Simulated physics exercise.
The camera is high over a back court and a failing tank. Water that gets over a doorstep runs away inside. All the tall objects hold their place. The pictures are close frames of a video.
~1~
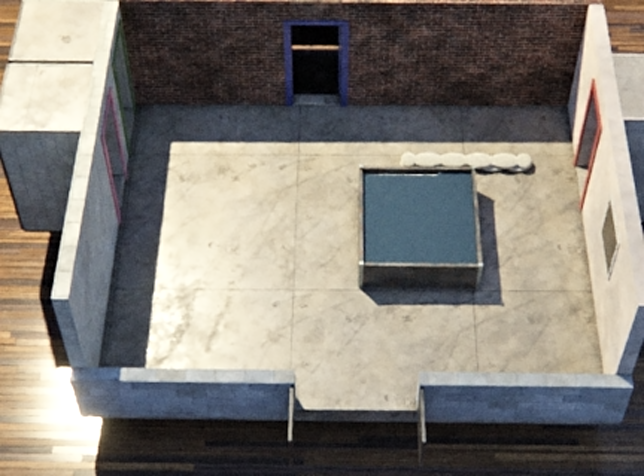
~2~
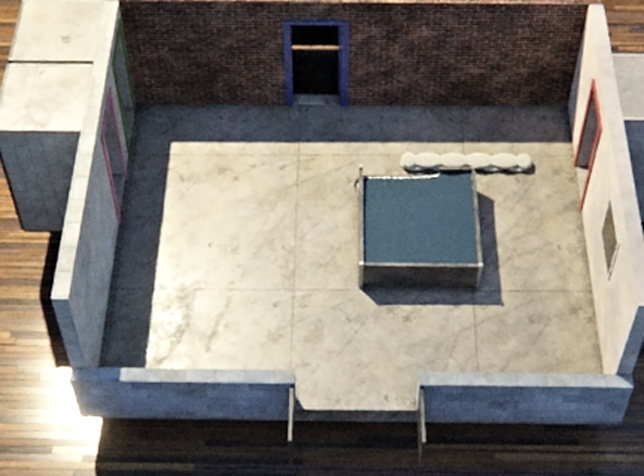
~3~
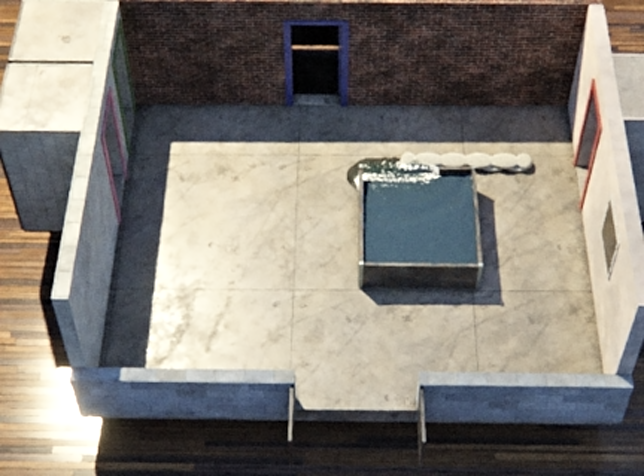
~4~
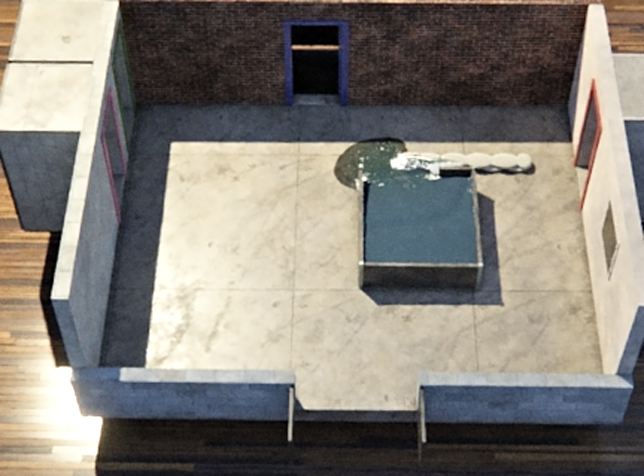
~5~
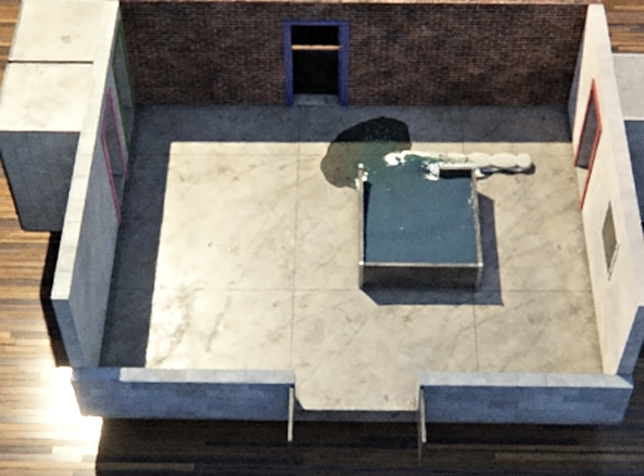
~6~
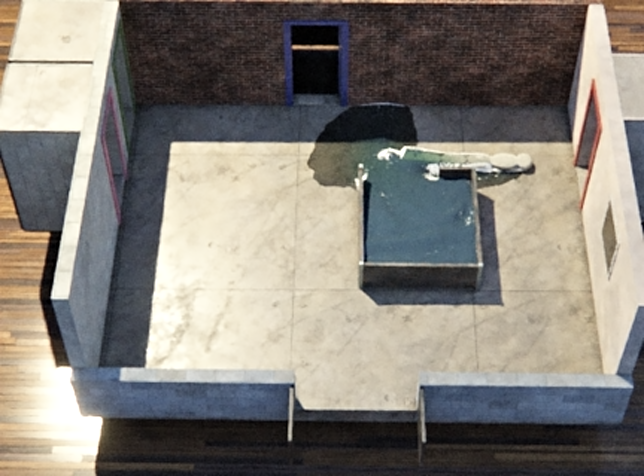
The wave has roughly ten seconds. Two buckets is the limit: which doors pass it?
The green door holds within the limit; the pink door holds within the limit; the red door floods; the blue door floods.
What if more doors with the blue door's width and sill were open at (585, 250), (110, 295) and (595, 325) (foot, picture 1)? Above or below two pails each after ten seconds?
As listed: Holds, stays under, takes less.
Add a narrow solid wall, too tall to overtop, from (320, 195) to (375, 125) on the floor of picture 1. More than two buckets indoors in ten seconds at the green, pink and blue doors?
In short: The green door lets less in; the pink door is under; the blue door keeps below it.
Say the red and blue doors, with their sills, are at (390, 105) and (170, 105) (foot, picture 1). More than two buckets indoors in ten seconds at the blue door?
The blue door takes more.
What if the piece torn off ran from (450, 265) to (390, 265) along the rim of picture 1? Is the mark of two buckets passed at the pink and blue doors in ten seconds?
My reading: The pink door lets less in; the blue door takes less.
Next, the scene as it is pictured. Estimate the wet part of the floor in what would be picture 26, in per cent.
About 30 per cent.
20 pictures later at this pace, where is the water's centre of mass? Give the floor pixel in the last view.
I would point to (382, 189).
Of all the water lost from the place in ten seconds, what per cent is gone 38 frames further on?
Roughly 90 per cent.
A moment on, water covers 15 % of the floor; the green door not reached, the pink door not reached, the red door wet at the sill, nothing in, the blue door under two buckets in.
Next, water covers 25 % of the floor; the green door not reached, the pink door not reached, the red door under two buckets in, the blue door over two buckets in.
Then, water covers 30 % of the floor; the green door wet at the sill, nothing in, the pink door wet at the sill, nothing in, the red door over two buckets in, the blue door far over two buckets in.
Later, water covers 55 % of the floor; the green door wet at the sill, nothing in, the pink door wet at the sill, nothing in, the red door far over two buckets in, the blue door far over two buckets in.
In the end, water covers 75 % of the floor; the green door wet at the sill, nothing in, the pink door wet at the sill, nothing in, the red door far over two buckets in, the blue door far over two buckets in.
